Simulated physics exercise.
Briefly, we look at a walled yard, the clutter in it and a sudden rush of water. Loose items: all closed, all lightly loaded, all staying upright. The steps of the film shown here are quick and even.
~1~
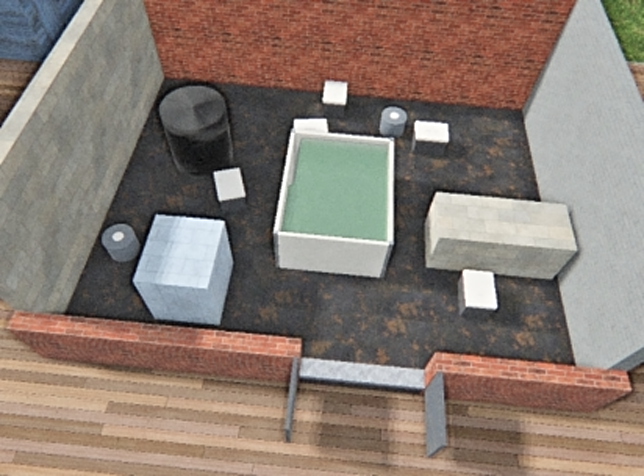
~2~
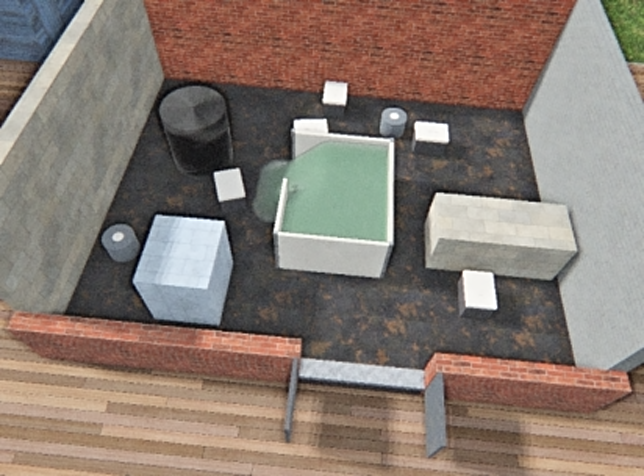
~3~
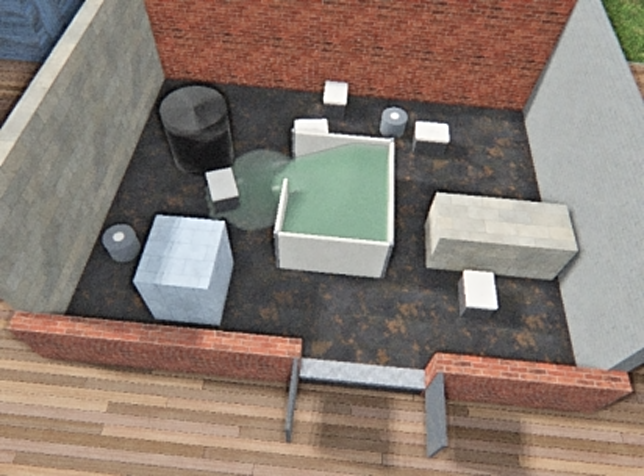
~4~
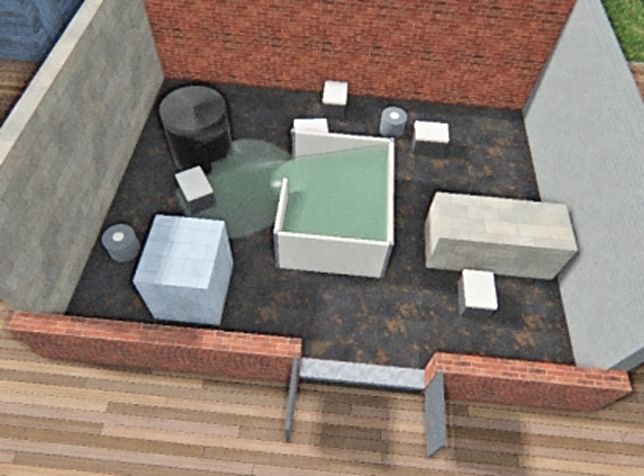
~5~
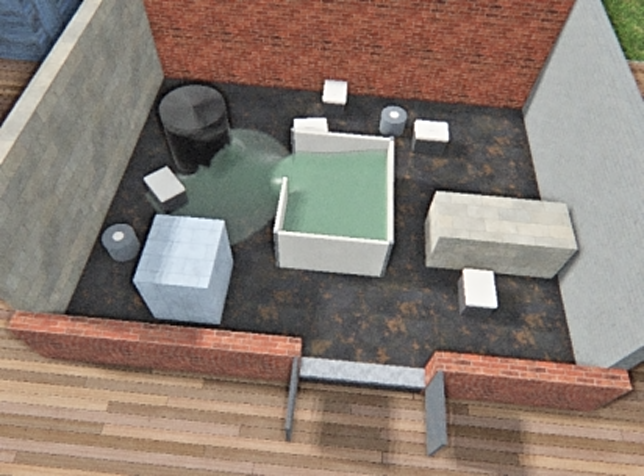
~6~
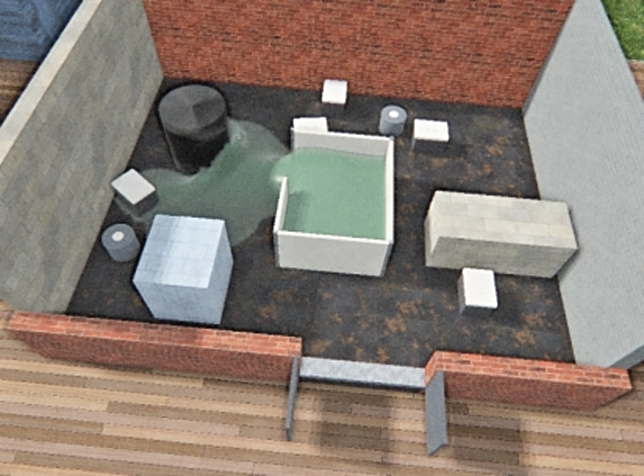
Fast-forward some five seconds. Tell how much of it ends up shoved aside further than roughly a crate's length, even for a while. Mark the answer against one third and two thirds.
One to two thirds of them.
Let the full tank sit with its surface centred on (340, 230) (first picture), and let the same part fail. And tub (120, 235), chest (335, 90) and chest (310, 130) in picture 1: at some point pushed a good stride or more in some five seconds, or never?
Item one travelled far enough, item two travelled far enough, item three not displaced far.
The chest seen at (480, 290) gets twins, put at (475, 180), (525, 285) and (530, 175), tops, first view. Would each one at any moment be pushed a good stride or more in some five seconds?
In that order: Under that, not that far, never so far.
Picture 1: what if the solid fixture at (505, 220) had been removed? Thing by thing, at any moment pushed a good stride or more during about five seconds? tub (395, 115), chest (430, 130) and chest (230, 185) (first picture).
In sequence: Fell short, fell short, covered the distance.
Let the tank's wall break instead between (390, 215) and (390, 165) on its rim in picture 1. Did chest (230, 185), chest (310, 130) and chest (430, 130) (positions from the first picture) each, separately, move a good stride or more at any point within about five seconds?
In the order asked: Never gets that far, then goes the distance, then goes the distance.
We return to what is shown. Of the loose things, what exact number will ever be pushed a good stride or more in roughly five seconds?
Number: 4.
A moment on, 1 of 7 are well off their spots; 1 afloat.
Next, 2 of 7 are well off their spots; 2 afloat.
Later, 2 of 7 are well off their spots; 2 afloat.
In the end, 4 of 7 are well off their spots, and 4 have been at some point; 2 afloat.
